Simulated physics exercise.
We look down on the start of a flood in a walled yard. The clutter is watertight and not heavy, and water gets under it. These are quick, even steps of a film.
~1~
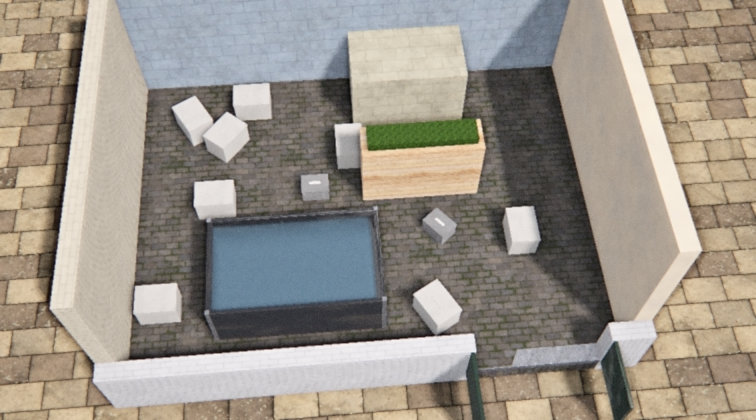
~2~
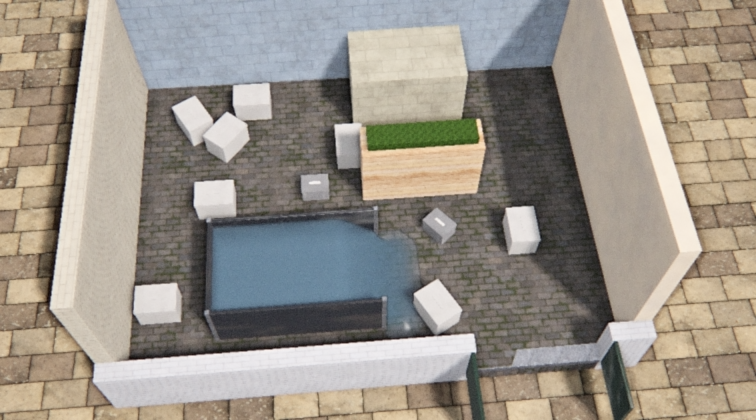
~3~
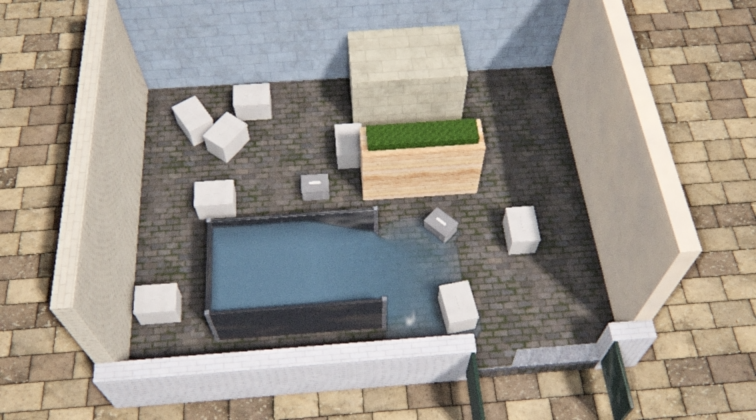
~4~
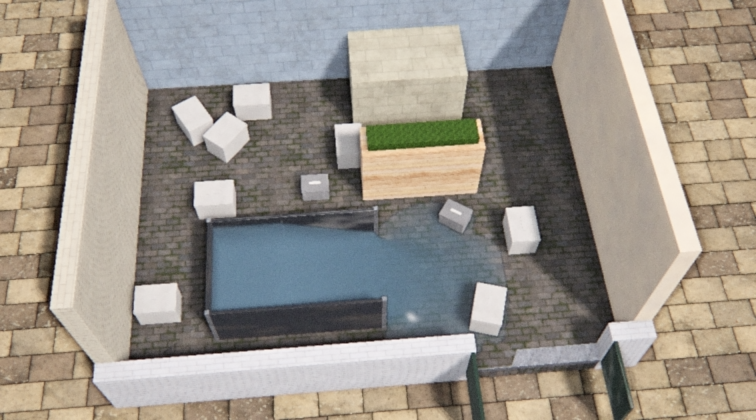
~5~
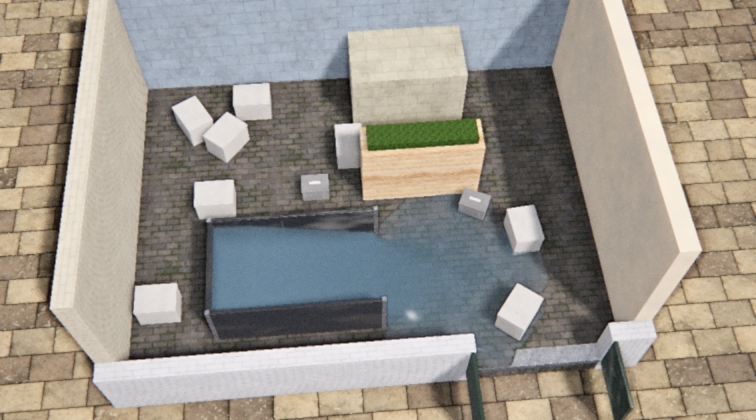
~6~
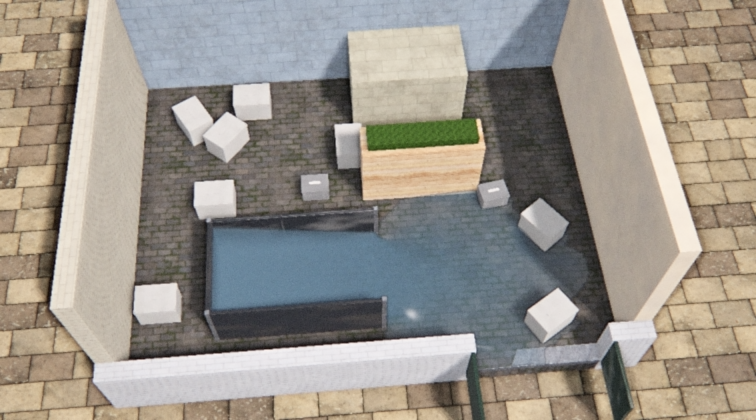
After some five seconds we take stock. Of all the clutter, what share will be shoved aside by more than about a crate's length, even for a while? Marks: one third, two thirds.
Share: Not even a third.
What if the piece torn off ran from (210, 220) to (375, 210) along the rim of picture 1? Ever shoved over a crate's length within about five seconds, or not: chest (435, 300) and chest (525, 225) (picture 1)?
One after the other: Less than that, shifted that much.
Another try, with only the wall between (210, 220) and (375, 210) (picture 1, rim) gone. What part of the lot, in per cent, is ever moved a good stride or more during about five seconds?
Near 90 in a hundred.
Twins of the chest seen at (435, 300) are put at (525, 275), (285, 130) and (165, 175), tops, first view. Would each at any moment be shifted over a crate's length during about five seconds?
One after the other: Yes, never so far, less than that.
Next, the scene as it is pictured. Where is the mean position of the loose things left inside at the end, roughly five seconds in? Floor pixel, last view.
Roughly at (309, 161).
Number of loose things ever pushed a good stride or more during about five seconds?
3 of them.
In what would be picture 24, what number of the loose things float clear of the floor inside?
3 of them.
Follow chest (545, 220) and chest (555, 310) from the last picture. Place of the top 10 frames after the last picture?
Close to (581, 192) and (607, 294).
A moment on, 3 of 10 are well off their spots; 2 afloat.
Next, 3 of 10 are well off their spots; 2 afloat.
Later, 3 of 10 are well off their spots; 3 afloat.
In the end, 3 of 10 are well off their spots, and 3 have been at some point; 2 afloat.
